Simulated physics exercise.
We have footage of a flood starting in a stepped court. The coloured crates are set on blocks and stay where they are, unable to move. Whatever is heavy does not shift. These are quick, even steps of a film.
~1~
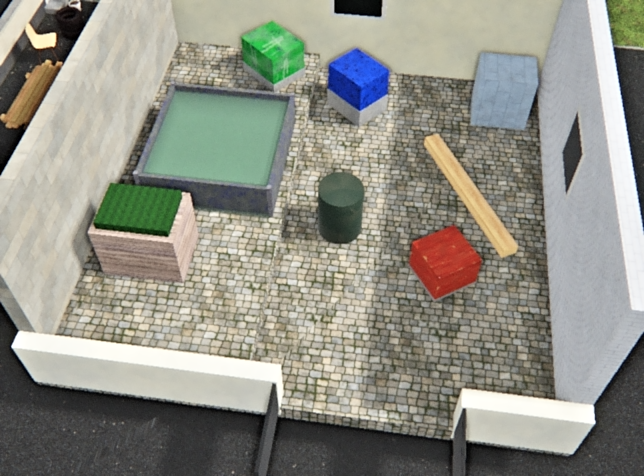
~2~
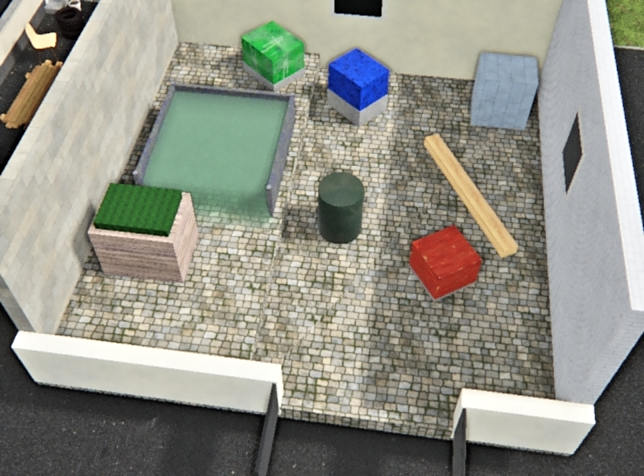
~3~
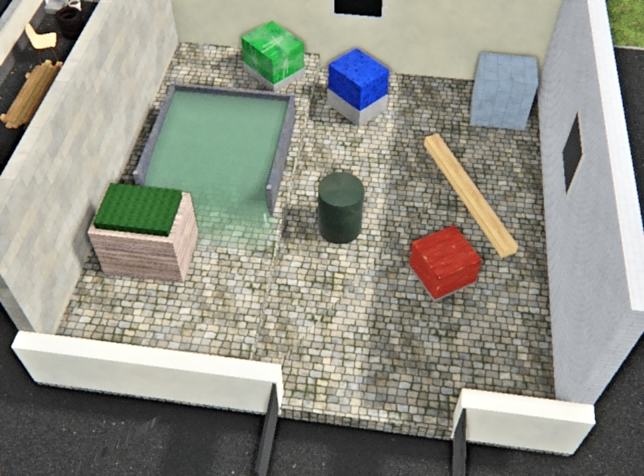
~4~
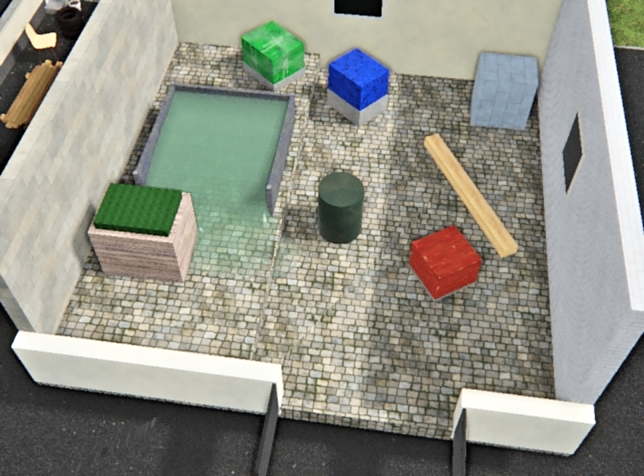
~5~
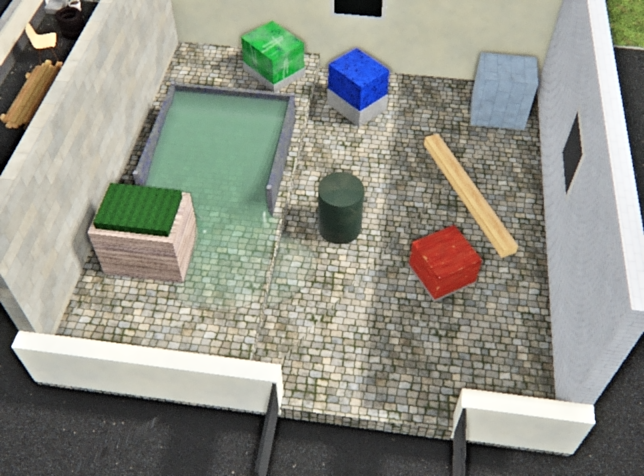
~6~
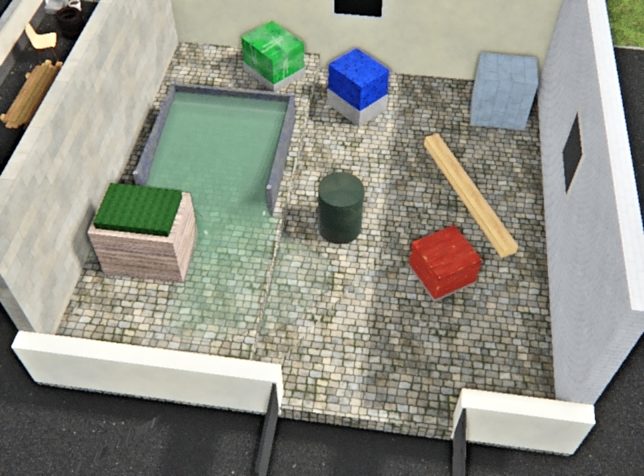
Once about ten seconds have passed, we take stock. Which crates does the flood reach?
Red crate: Touched; green crate: Untouched; blue crate: Untouched.
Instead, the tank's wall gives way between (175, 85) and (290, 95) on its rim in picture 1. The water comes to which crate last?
Last in line is the red crate.
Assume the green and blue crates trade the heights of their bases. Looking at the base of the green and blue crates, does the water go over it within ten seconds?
Green: Untouched; blue: Untouched.
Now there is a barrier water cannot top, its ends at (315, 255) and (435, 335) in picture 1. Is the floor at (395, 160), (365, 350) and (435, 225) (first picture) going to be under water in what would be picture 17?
First unwetted, then inundated, then unwetted.
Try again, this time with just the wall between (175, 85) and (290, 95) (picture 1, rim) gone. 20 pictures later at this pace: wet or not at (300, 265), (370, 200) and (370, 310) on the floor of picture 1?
Spared; drenched; spared.
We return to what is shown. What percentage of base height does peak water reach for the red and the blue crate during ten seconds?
Roughly 190 percent, then 10 percent.
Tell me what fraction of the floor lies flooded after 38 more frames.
I reckon around 55 %.
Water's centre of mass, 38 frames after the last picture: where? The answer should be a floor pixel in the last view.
The spot I would choose is (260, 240).
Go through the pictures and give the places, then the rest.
In the first frame, still water in the open tank at (219, 136).
In the second frame, water pours out at (206, 198) and has run to a hidden place.
In the third frame, the front is at a hidden place, out from the gap at (206, 200).
In the fourth frame, the front is at (279, 273), out from the gap at (206, 201).
In the fifth frame, the front is at (243, 302), out from the gap at (206, 201).
In the sixth frame, the front is at (209, 335), out from the gap at (207, 201).
A moment on, water covers 25 % of the floor; the red crate not reached, the green crate not reached, the blue crate not reached.
Next, water covers 35 % of the floor; the red crate not reached, the green crate not reached, the blue crate not reached.
Then, water covers 45 % of the floor; the red crate water round its plinth, the green crate water round its plinth, the blue crate not reached.
Later, water covers 55 % of the floor; the red crate water round its plinth, the green crate water round its plinth, the blue crate water round its plinth.
In the end, water covers 80 % of the floor; the red crate was topped, the green crate stayed above the water, the blue crate stayed above the water.
